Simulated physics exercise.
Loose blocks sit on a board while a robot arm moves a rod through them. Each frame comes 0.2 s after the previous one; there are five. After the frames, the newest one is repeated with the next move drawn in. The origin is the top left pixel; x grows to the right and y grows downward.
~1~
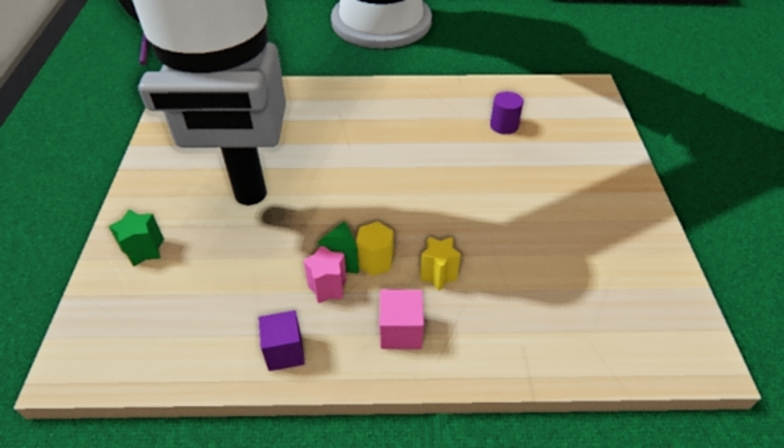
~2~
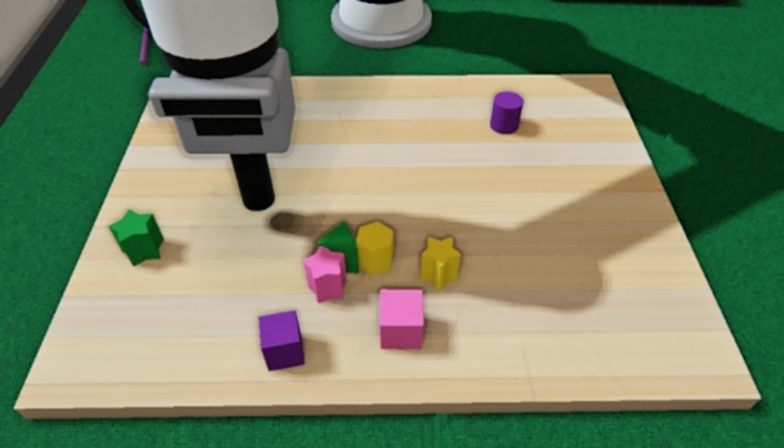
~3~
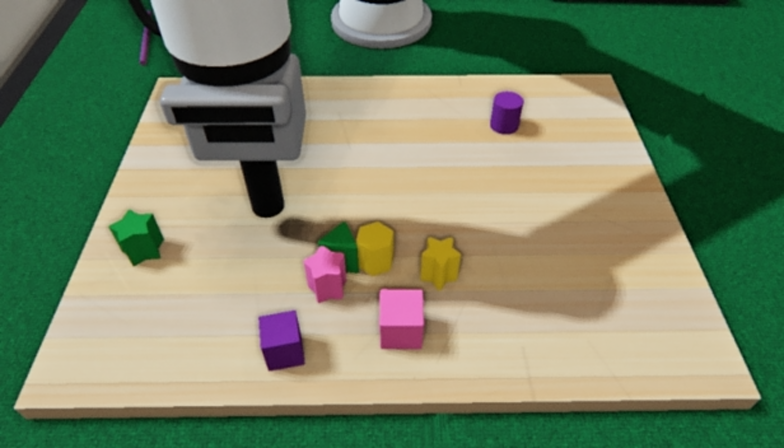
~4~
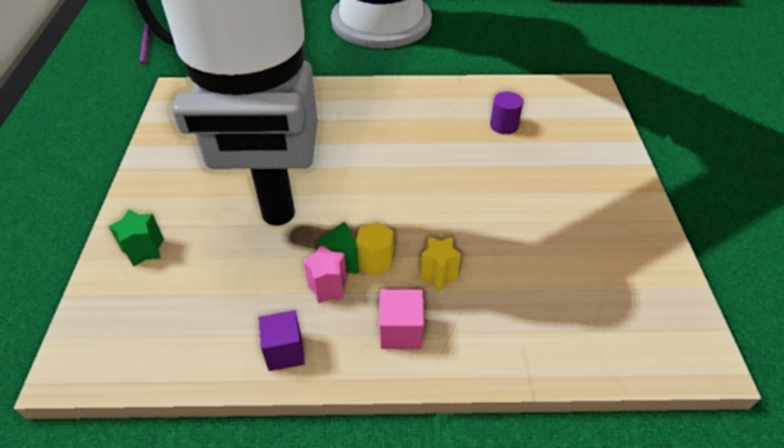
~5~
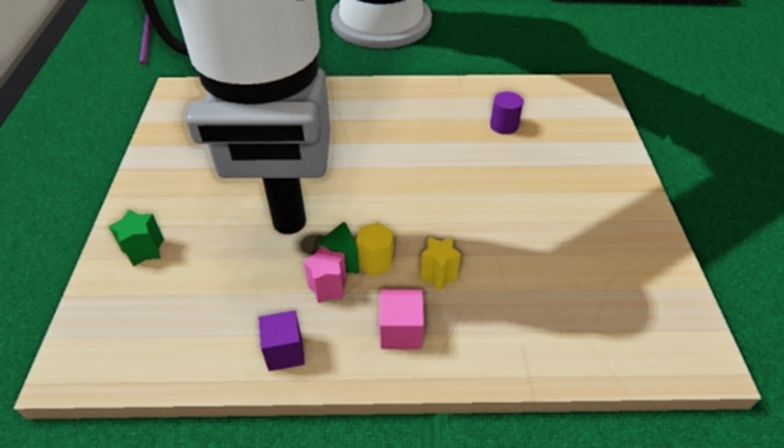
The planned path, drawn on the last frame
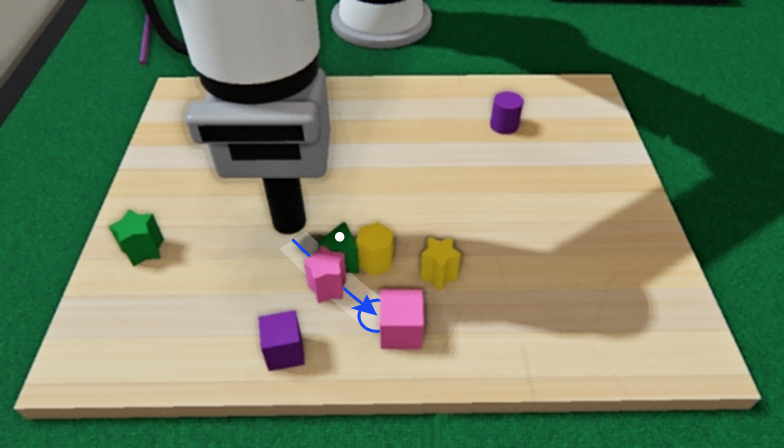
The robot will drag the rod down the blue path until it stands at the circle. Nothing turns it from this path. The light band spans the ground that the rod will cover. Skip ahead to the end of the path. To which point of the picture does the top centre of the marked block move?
The centre of its top will be at (385, 262).
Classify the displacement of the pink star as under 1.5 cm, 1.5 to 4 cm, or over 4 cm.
Displaced more than 4 cm.
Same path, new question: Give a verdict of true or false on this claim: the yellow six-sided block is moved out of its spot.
It is true.
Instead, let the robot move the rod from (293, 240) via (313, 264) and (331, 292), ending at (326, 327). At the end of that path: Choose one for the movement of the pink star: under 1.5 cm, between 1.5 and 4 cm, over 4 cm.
Final distance: More than 4 cm.
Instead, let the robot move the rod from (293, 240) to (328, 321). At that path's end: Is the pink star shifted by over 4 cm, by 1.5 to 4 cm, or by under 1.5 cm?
Long: Over 4 cm.
The drawn path runs from (293, 240) over (318, 264) and (346, 290) to (377, 315); the dot is on the green triangular block.
On the path given first. One third of the way, rod at (317, 248); pink star at (326, 268); green triangular block at (348, 242), turned 15° anticlockwise; yellow six-sided block at (381, 235).
Two thirds of the way, rod at (344, 273); pink star at (336, 293), turned 60° clockwise; green triangular block at (374, 257), turned 70° anticlockwise; yellow six-sided block at (390, 234), turned 35° anticlockwise.
At the end, rod at (377, 299); pink star at (342, 306), turned 100° clockwise; green triangular block at (385, 262), turned 95° anticlockwise; yellow six-sided block at (390, 234), turned 35° anticlockwise; pink square piece at (414, 317).
